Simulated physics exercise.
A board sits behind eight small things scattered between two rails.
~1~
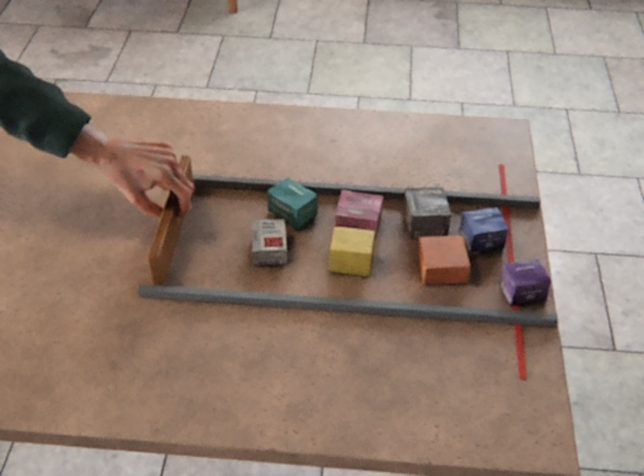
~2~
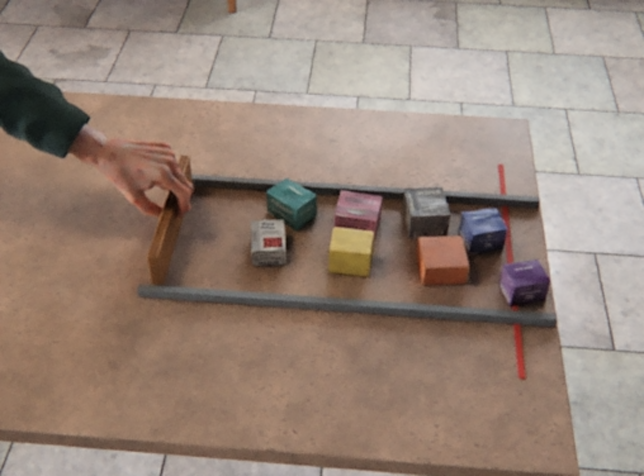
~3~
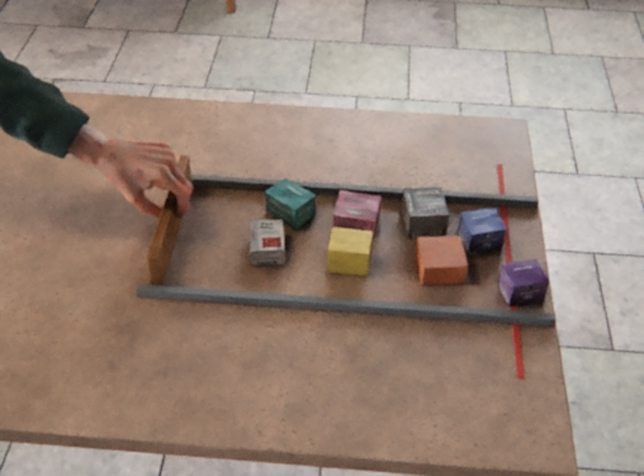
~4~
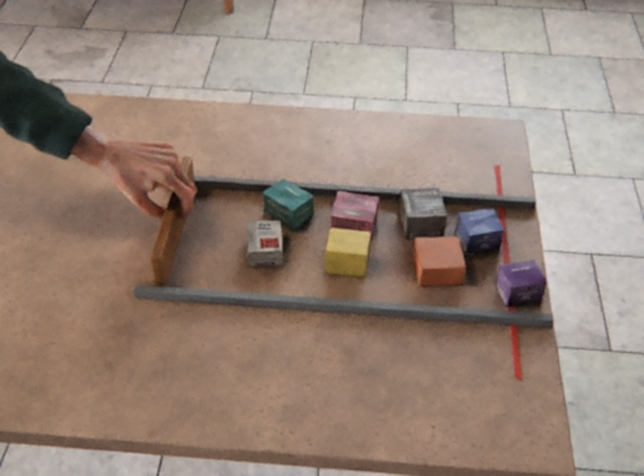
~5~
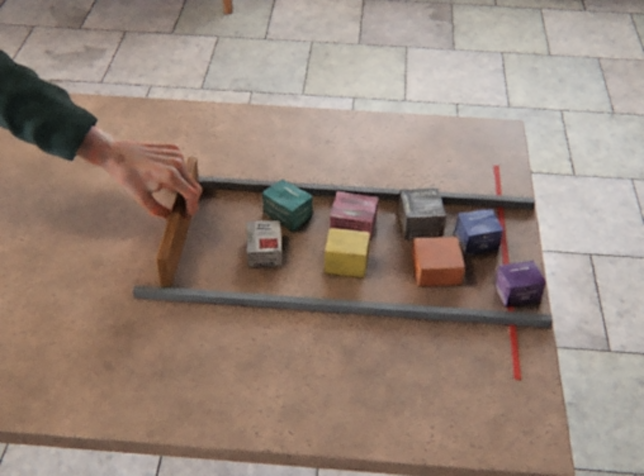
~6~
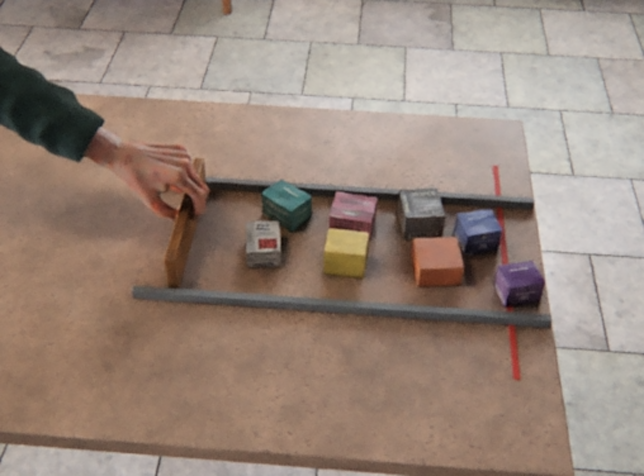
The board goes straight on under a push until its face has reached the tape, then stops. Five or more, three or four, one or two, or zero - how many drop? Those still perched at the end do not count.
Five or more drop.
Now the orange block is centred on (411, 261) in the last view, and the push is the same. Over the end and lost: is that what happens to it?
That orange block is gone.
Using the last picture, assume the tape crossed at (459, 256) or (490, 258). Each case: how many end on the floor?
Result, try by try: 4, 5.
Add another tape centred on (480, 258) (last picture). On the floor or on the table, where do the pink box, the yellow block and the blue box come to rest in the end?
Result - the pink box is gone, the yellow block is safe, the blue box is gone.
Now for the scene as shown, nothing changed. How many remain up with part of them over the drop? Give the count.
1.
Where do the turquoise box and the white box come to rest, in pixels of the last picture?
Taking them in turn, first comes (523, 210), then (524, 264).
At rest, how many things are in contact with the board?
Tally at the end: 2.
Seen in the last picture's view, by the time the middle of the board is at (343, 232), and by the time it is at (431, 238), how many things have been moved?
First position 7; second position 8.
Early on, none off yet; purple box at rest near (519, 284); blue box at rest near (478, 232); orange block at rest near (437, 261).
A while later, none off yet; purple box travelled about its own width near (544, 288); blue box travelled well along near (542, 243); orange block travelled about its own width near (499, 267).
Finally, the number that fall off is five or more; lost, yellow block, pink box, grey box, orange block, blue box and purple box.
